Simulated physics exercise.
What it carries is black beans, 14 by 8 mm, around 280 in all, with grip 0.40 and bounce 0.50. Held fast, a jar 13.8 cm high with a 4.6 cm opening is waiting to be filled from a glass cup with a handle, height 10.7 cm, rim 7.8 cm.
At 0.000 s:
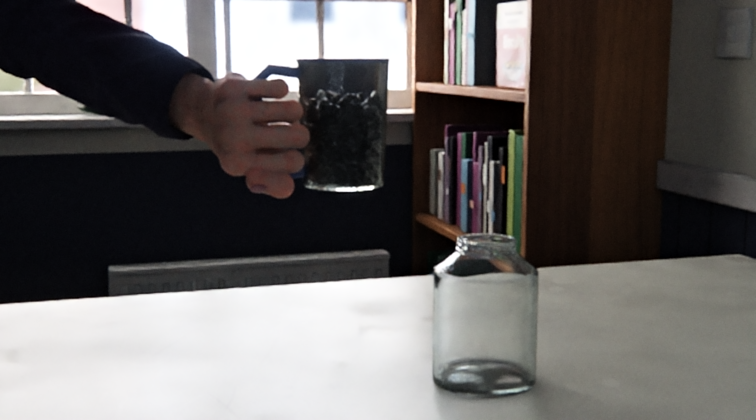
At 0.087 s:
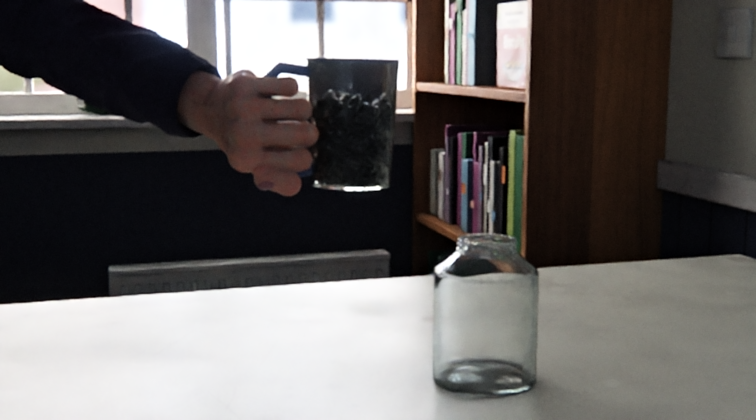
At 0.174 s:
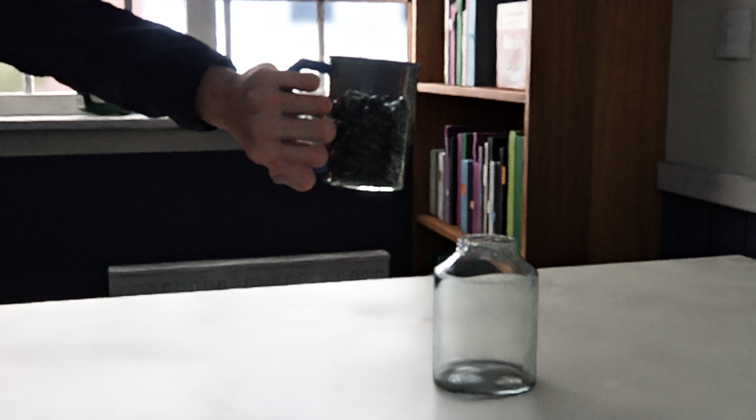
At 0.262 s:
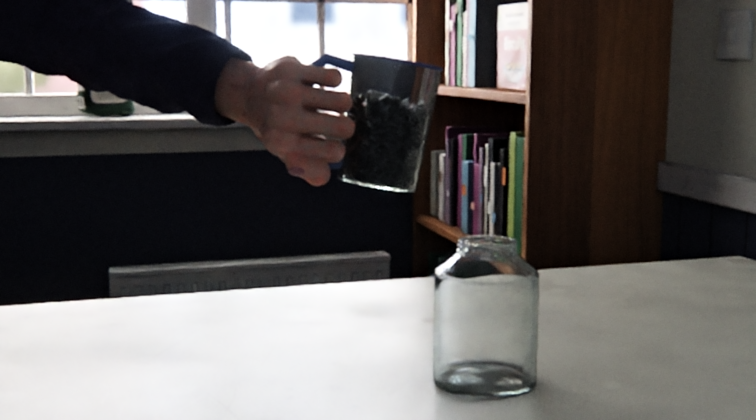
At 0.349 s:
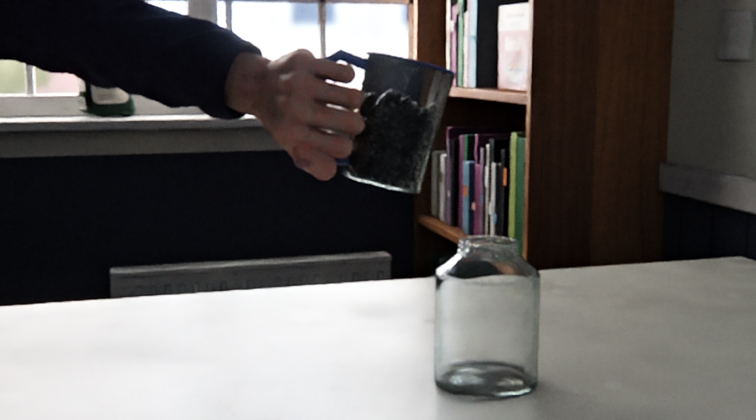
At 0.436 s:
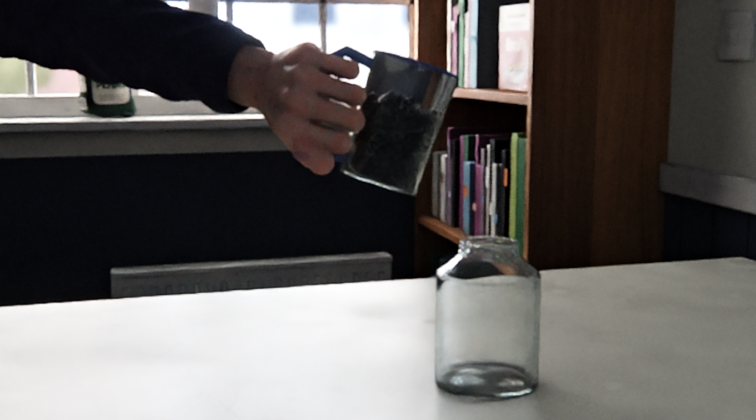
At first, a hand holds a clear, handled cup partly filled with small dark pieces, upright above a white table, to the left of an empty glass jar. The hand moves the cup a short way right, then tilts it gradually toward the jar, the pieces still inside.
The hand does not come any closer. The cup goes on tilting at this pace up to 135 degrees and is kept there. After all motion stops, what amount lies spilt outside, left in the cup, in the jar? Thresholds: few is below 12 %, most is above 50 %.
Spilt: Most. Still above: Few. Jar: Some.
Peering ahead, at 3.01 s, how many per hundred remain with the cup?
Around 0 in a hundred.
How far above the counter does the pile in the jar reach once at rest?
Roughly 3.0 centimetres above the counter.
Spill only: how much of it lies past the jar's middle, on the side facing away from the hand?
Some 10 per cent.
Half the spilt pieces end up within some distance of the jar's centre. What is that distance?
18 cm.
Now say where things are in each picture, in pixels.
In the first picture, cup at (343, 123), tilt 0 degrees, lip at (386, 60), moved 0.0 cm; middle of the pieces at (346, 138); jar at (485, 310).
In the second picture, cup at (351, 123), tilt 2 degrees, lip at (396, 61), moved 0.7 cm; middle of the pieces at (354, 138).
In the third picture, cup at (369, 123), tilt 6 degrees, lip at (417, 65), moved 2.3 cm; middle of the pieces at (371, 139).
In the fourth picture, cup at (387, 124), tilt 10 degrees, lip at (439, 70), moved 3.9 cm; middle of the pieces at (388, 139).
In the fifth picture, cup at (396, 124), tilt 14 degrees, lip at (451, 75), moved 4.6 cm; middle of the pieces at (395, 139).
In the sixth picture, cup at (397, 124), tilt 19 degrees, lip at (455, 80), moved 4.6 cm; middle of the pieces at (395, 140); jar at (488, 313). The cup's pace is about 50 degrees a second.
After 1.52 s, tilt 72 degrees; the cup holds 100 %, the jar 0 %.
After 2.25 s, tilt 108 degrees; the cup holds 85 %, the jar 5 %.
Then, at 3.01 s, tilt 135 degrees; the cup holds 0 %, the jar 30 %.
In the end, at 4.1 s, spilt 70 %, still above 0 %, jar 30 %.
